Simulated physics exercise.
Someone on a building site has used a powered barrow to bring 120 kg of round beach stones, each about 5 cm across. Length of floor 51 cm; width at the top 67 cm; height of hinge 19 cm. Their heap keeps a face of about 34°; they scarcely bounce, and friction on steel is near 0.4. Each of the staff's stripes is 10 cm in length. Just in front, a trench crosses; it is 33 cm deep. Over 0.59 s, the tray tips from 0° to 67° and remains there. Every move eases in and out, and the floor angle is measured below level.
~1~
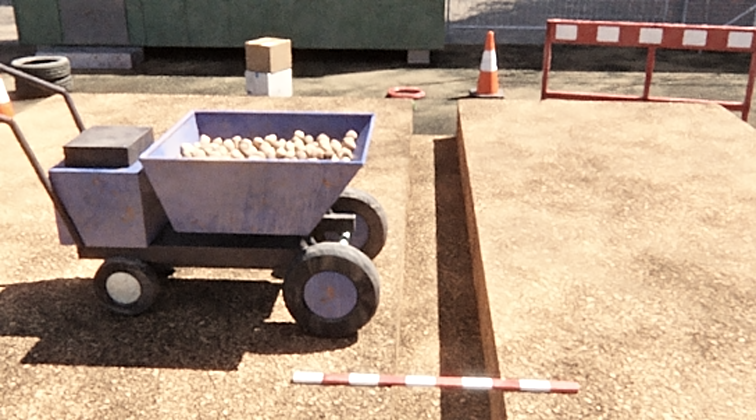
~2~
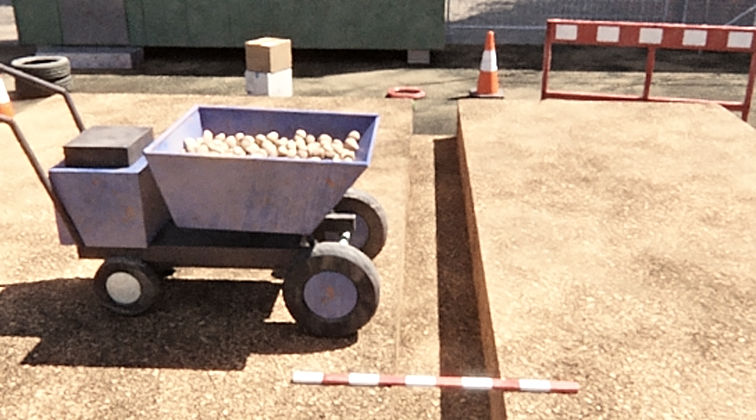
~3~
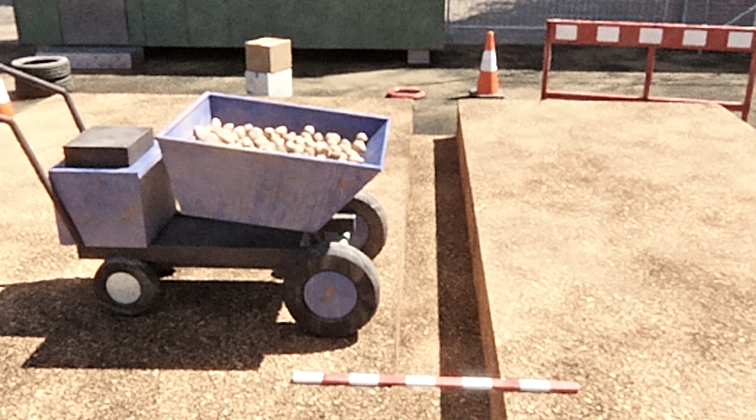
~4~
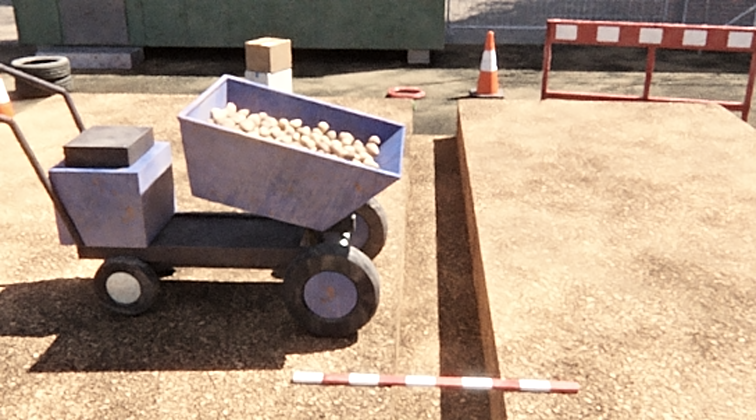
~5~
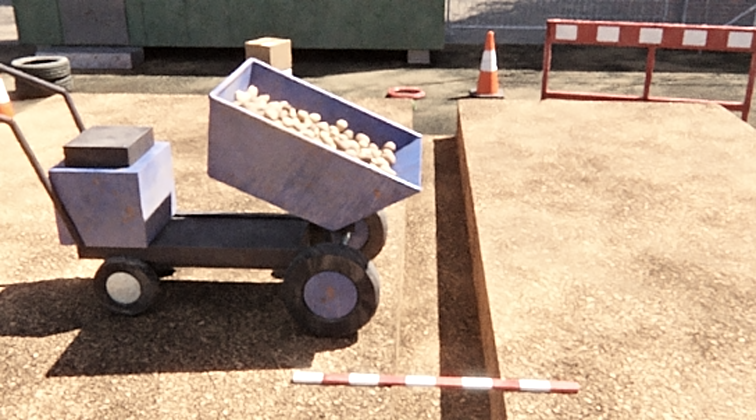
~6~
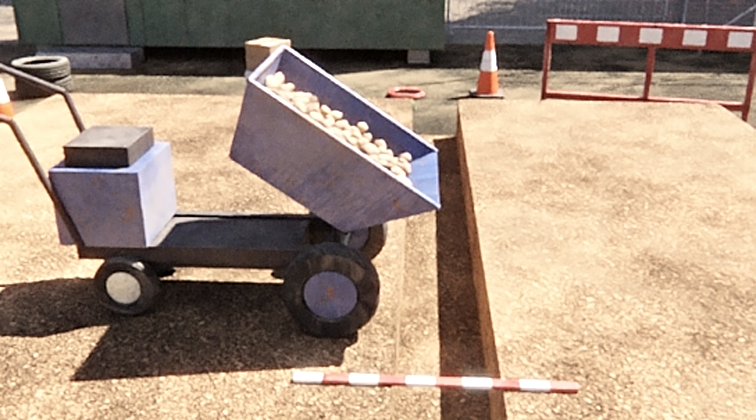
On a building site, a barrow's blue tray of round stones tilts steeply to the right.
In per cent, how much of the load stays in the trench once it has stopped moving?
I would say about 23 per cent.
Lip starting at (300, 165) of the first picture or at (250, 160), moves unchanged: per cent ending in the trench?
Around 60% for the first place and 90% for the second.
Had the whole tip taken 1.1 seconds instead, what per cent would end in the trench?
With that timing, about 35 per cent.
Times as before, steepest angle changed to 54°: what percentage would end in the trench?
Trench share: Approx. 15%.
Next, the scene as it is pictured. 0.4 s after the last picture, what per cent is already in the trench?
Some 5 per cent.
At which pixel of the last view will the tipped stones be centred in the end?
At about pixel (551, 297) in the last view.
Then, 0.1 s after the last picture the floor is at 56°, 100 % in the tray; the foremost stones are at (439, 218).
Then, 0.4 s after the last picture the floor is at 67°, 83 % in the tray, 3 % in the trench, 14 % past the trench; the foremost stones are at (542, 279).
Then, 0.7 s after the last picture the floor is at 67°, 25 % in the tray, 3 % in the trench, 72 % past the trench; the foremost stones are at (725, 301).
Then, 2.7 s after the last picture the floor is at 67°, 0 % in the tray, 23 % in the trench, 77 % past the trench; the foremost stones are past the picture's edge.
